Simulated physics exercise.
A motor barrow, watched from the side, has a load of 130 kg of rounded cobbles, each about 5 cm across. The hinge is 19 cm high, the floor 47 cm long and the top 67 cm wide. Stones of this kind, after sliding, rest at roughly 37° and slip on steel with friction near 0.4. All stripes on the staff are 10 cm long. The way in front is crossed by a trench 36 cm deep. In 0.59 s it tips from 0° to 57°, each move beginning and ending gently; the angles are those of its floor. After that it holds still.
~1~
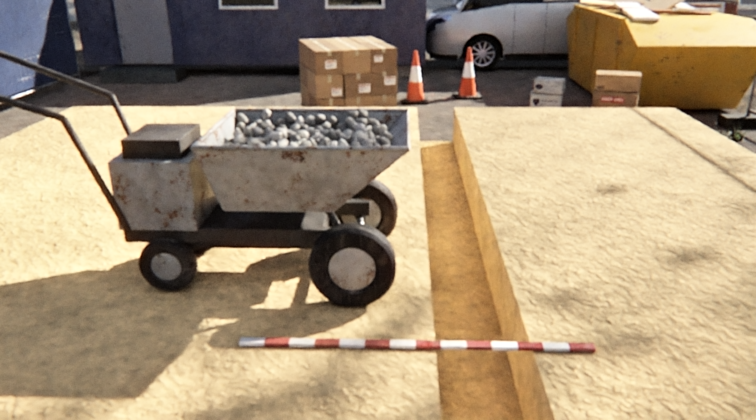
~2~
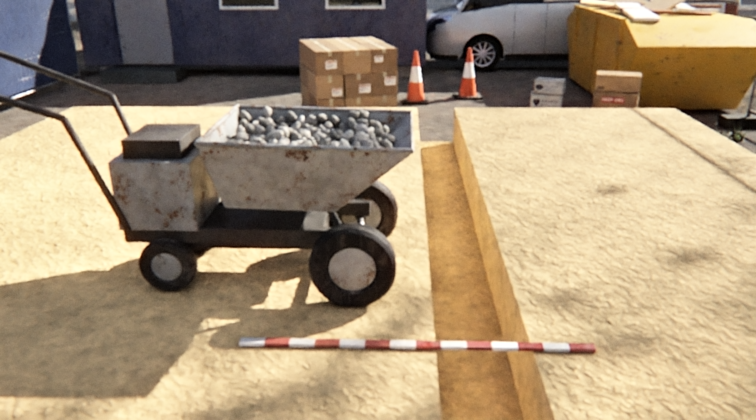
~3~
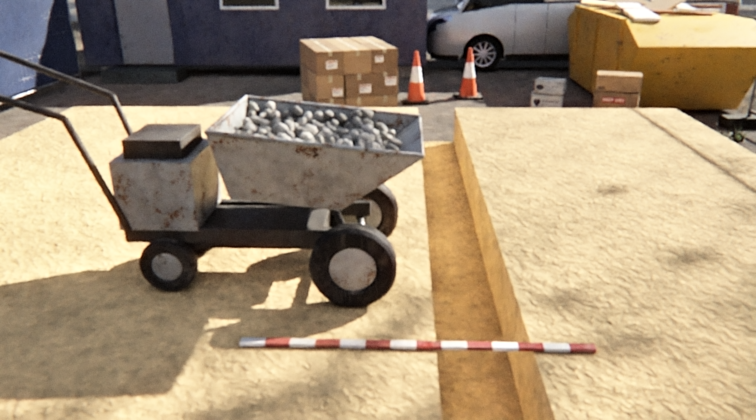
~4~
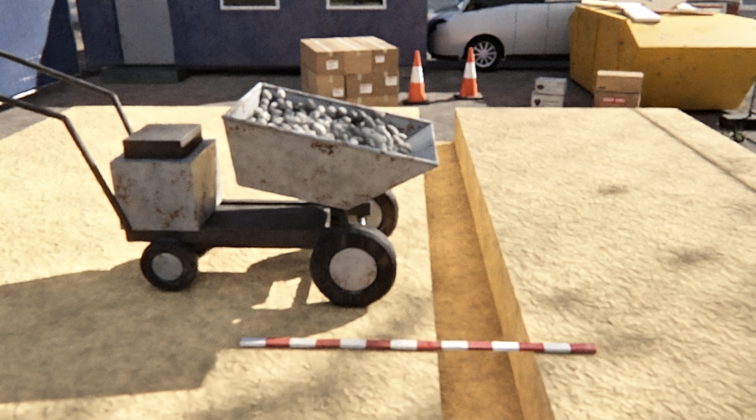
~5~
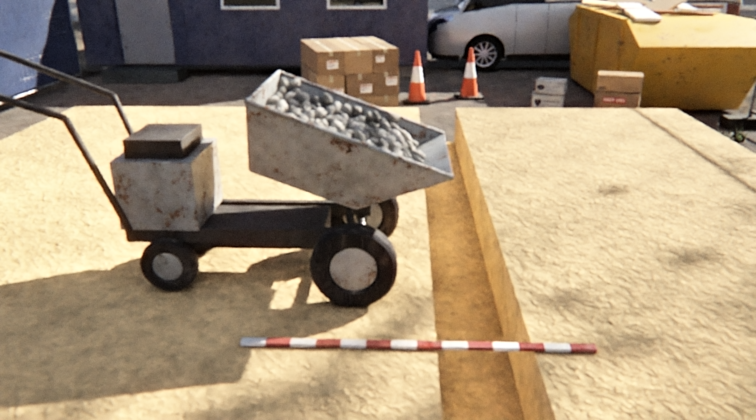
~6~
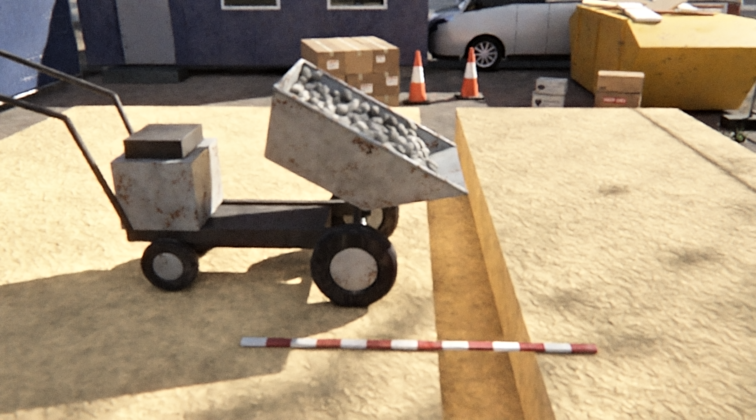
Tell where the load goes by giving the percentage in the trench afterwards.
About 39 per cent of the load is in the trench.
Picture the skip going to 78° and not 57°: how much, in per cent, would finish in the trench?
In that case around 40 percent.
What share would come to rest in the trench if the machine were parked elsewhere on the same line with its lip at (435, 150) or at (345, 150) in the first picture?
From the first place around 20 per cent, from the other around 85.
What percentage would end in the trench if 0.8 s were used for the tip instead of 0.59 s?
Then some 45 per cent would.
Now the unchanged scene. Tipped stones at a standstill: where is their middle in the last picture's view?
Look at roughly (537, 271).
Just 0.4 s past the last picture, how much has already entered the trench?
Some 5 per cent.
Then, 0.1 s after the last picture the floor is at 48°, 100 % in the skip; the foremost stones are at (455, 186).
Then, 0.4 s after the last picture the floor is at 57°, 88 % in the skip, 7 % in the trench, 5 % past the trench; the foremost stones are at (530, 249).
Then, 0.7 s after the last picture the floor is at 57°, 36 % in the skip, 10 % in the trench, 54 % past the trench; the foremost stones are at (675, 285).
Then, 2.7 s after the last picture the floor is at 57°, 0 % in the skip, 39 % in the trench, 61 % past the trench; the foremost stones are past the picture's edge.
